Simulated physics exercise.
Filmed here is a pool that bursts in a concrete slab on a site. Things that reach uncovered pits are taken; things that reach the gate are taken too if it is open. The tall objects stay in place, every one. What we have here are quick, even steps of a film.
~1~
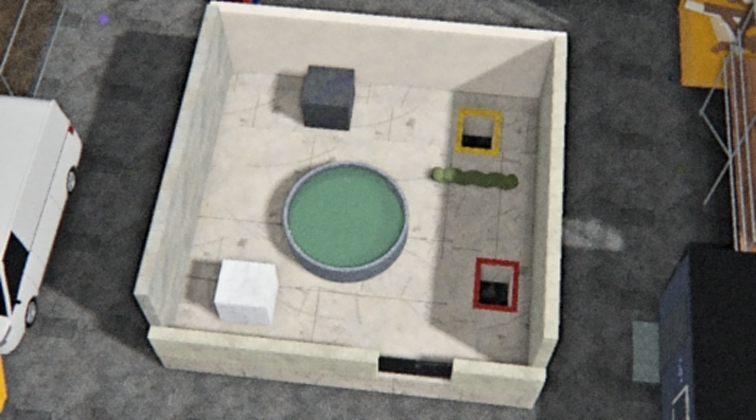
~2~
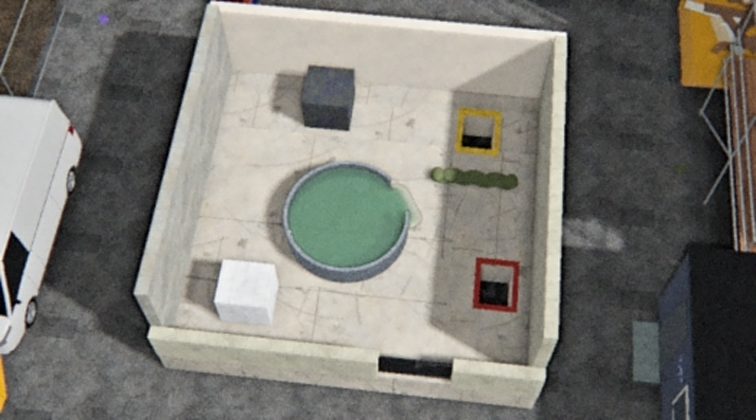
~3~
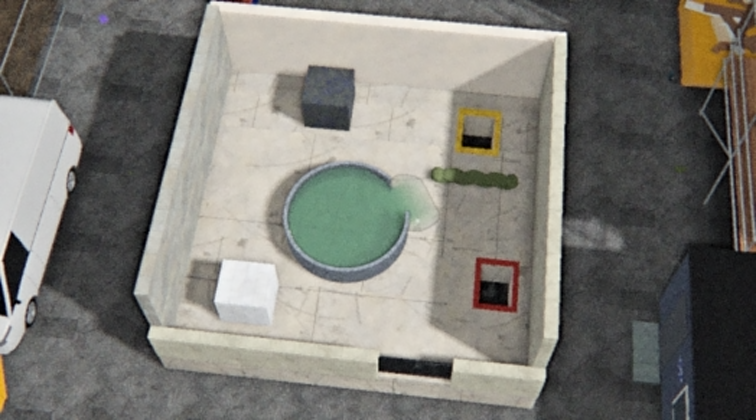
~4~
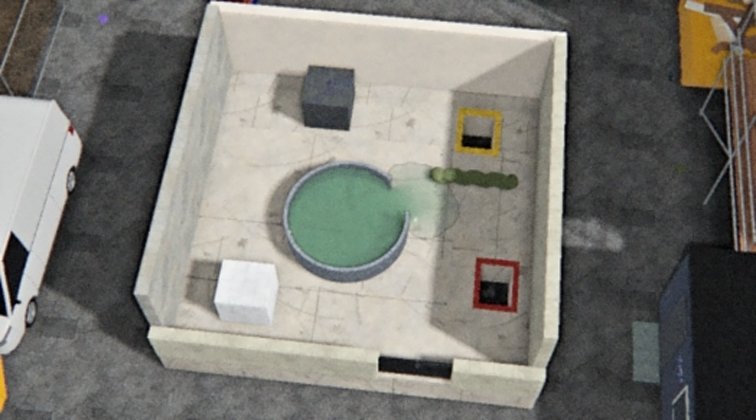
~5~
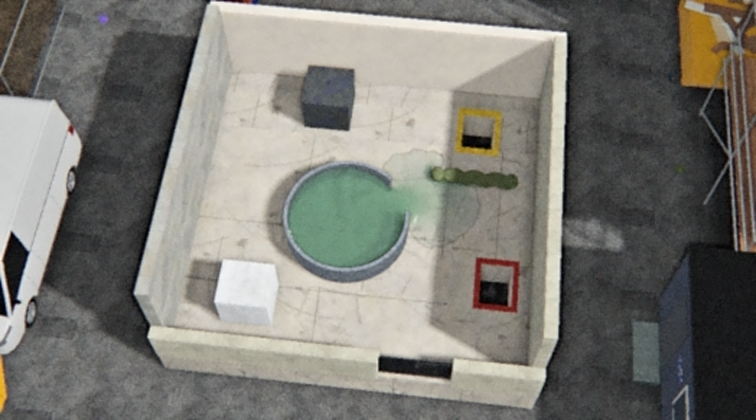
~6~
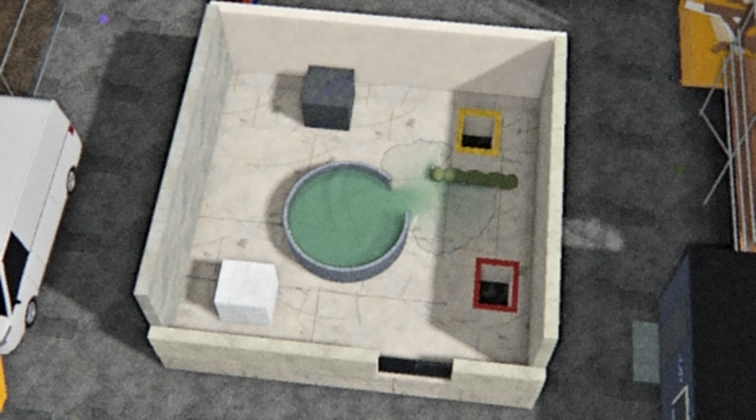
In a walled concrete yard seen from above, a round tank of green water sat still, then broke open on its right side, and the water poured out and spread across the floor around a low hedge.
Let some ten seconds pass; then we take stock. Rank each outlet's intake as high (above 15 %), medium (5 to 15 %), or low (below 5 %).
Intake: The gate is low; the yellow pit is medium; the red pit is high.
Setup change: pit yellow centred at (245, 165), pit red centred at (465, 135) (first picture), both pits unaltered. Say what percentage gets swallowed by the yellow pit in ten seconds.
The yellow pit takes 0 per cent.
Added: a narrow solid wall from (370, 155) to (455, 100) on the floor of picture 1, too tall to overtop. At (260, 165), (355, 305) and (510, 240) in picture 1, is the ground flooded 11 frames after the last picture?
Taken in turn, the three points are unsoaked, unsoaked and soaked.
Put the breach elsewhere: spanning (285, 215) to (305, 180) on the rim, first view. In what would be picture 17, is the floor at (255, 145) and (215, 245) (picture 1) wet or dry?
Soaked, then soaked.
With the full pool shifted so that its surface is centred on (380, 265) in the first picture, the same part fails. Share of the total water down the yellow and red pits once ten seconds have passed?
The yellow pit gets 2 per cent, the red pit 25 per cent.
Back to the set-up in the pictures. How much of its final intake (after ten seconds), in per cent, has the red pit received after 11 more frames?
Roughly 0 per cent.
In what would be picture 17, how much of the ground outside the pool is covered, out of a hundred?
About 25 per cent.
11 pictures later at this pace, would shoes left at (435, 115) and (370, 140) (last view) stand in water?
Soaked, spared.
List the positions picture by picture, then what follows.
The round tank at (346, 216) is whole and still, in the first frame.
The front is at a hidden place, out from the gap at (400, 204), in the second frame.
The front is at (434, 218), out from the gap at (400, 204), in the third frame.
Water pours out at (400, 204) and has run to (453, 202), in the fourth frame.
Water pours out at (400, 204) and has run to (472, 187), in the fifth frame.
The front is at (494, 189), out from the gap at (400, 204), in the sixth frame.
A moment on, water covers 15 % of the floor; the gate 0 %, the yellow pit 0 %, the red pit 0 %.
Next, water covers 25 % of the floor; the gate 0 %, the yellow pit 0 %, the red pit 0 %.
Then, water covers 30 % of the floor; the gate 0 %, the yellow pit 1 %, the red pit 5 %.
Later, water covers 45 % of the floor; the gate 0 %, the yellow pit 4 %, the red pit 12 %.
In the end, water covers 70 % of the floor; the gate 0 %, the yellow pit 9 %, the red pit 20 %.
